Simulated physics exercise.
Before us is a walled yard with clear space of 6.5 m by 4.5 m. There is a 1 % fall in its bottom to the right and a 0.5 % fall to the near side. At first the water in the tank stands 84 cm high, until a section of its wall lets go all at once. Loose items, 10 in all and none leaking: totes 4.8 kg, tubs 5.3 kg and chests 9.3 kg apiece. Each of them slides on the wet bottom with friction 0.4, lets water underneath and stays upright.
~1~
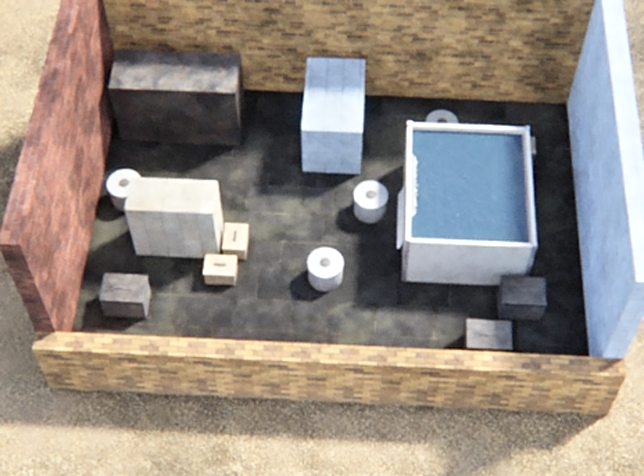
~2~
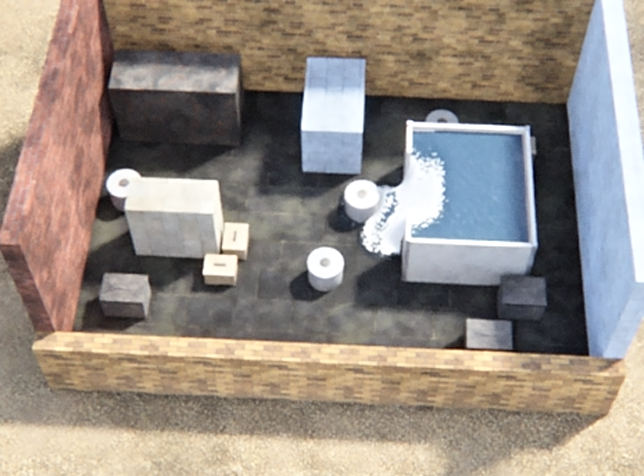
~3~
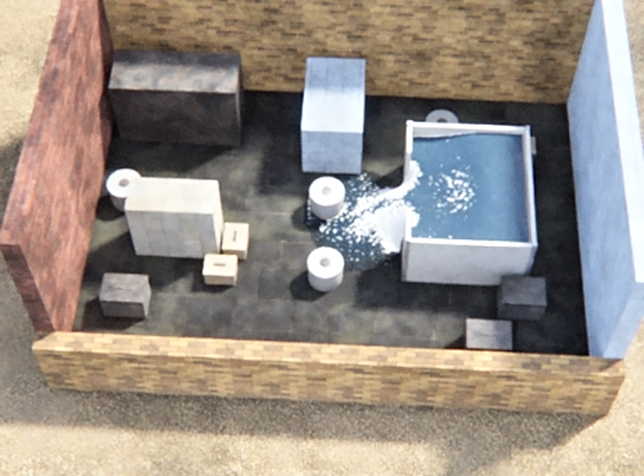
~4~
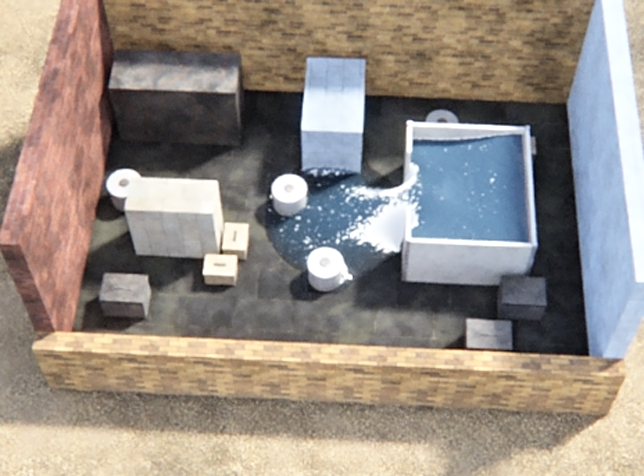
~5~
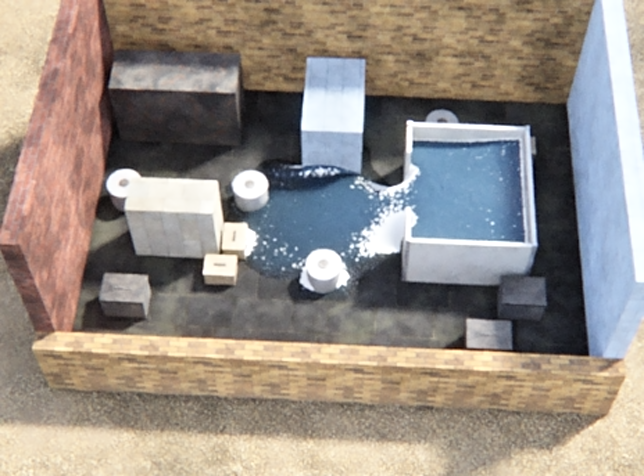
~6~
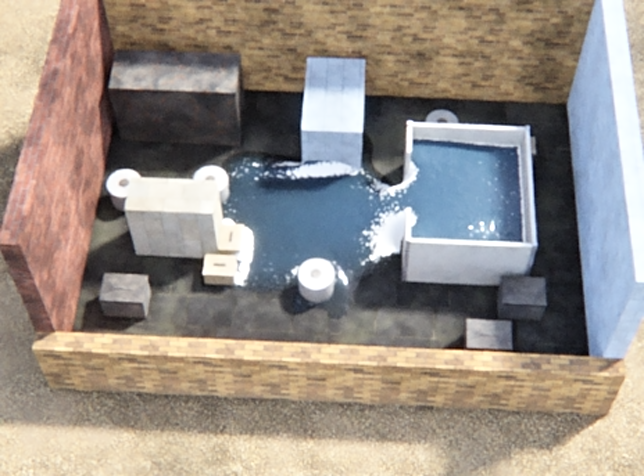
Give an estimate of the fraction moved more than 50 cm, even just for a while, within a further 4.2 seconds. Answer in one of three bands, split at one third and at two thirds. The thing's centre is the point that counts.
One to two thirds.
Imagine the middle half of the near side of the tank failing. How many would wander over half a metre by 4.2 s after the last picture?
Count: 7.
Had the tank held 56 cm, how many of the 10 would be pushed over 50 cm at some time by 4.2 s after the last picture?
So the tally would be 6.
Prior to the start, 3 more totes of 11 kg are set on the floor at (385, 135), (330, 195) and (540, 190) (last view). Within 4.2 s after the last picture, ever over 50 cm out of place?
Well, in turn they are below that, above that and below that.
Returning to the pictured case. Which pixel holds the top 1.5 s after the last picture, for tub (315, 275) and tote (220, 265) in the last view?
Estimated pixels: (248, 335) and (85, 313).
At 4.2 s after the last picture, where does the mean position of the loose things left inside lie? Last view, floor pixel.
Mean floor pixel: About (352, 268).
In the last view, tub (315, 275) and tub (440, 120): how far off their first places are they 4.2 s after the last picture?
The first ends 120 centimetres from its start and the second 0 centimetres.
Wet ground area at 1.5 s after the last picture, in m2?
I'd estimate close to 17 m2.
Then, 0.4 s after the last picture 3 of 10 are over 50 cm from their spots; 1 afloat.
Then, 1.5 s after the last picture 3 of 10 are over 50 cm from their spots; 6 afloat.
Then, 2.8 s after the last picture 6 of 10 are over 50 cm from their spots; 6 afloat.
Then, 4.2 s after the last picture 6 of 10 are over 50 cm from their spots, and 6 have been at some point; 6 afloat.
